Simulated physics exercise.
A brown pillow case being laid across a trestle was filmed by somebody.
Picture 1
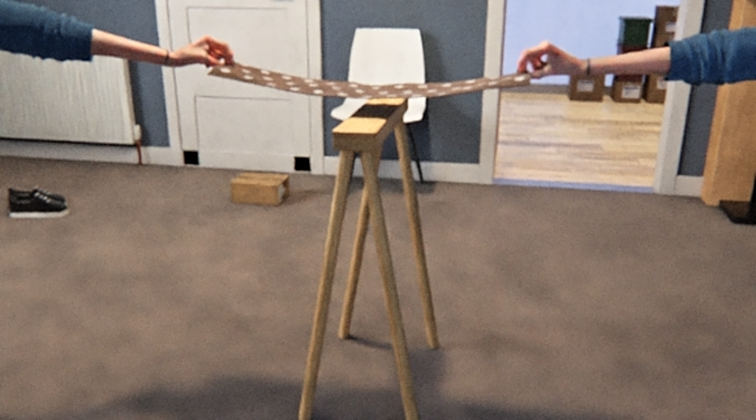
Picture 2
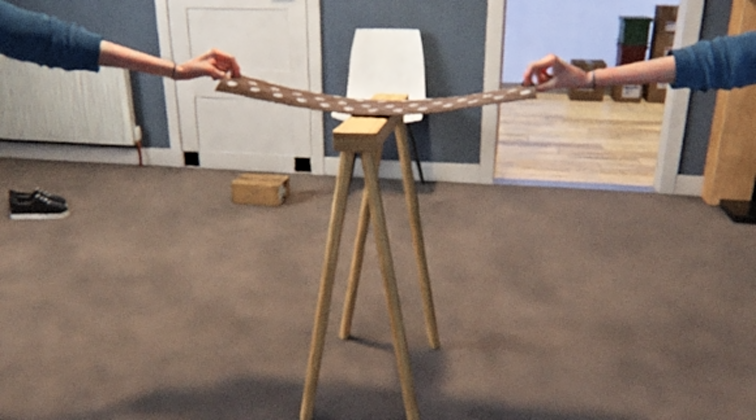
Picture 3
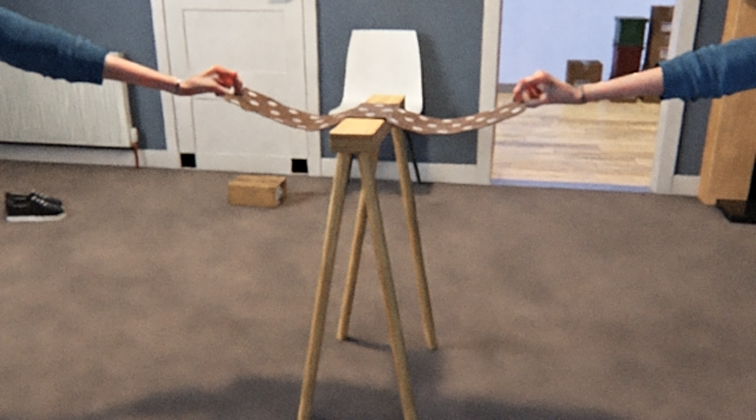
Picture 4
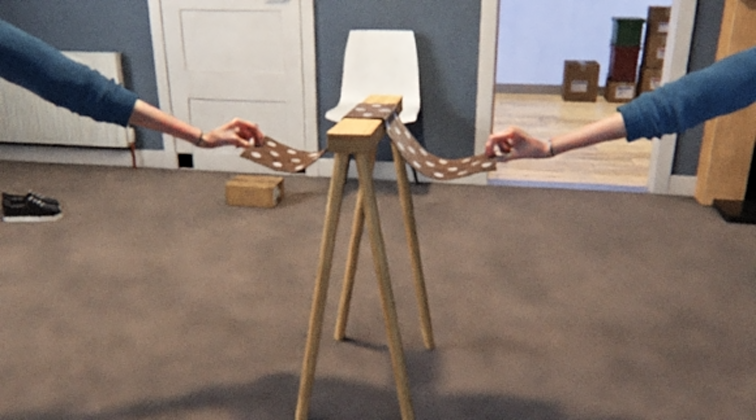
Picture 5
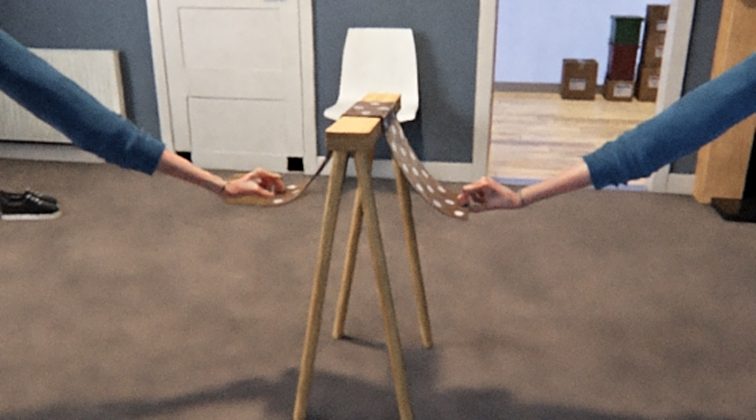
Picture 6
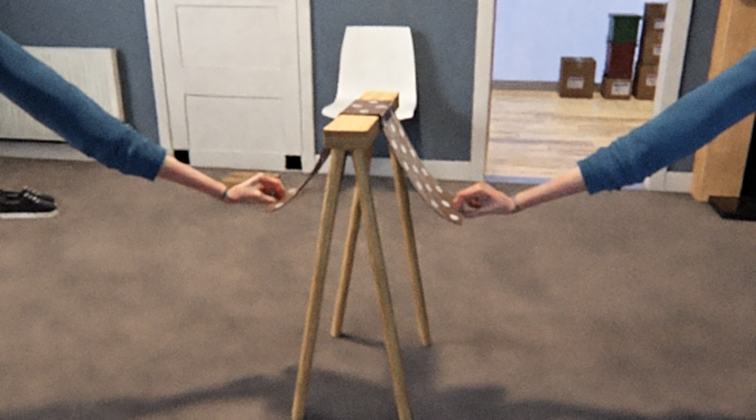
A brown strip of cloth with pale spots, stretched between two hands above a wooden trestle, lowers until its middle rests across the top beam. The hands keep moving downward and inward, bending the cloth over the beam so that its ends slope down on the left and right sides.
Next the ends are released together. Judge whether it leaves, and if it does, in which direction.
Remains draped.
Then, 0.78 s on from there, pillow case hanging on both sides, left end near (354, 234), right end near (377, 236).
In the end, pillow case hanging on both sides, left end near (352, 235), right end near (381, 237). The brown pillow case stays on top.
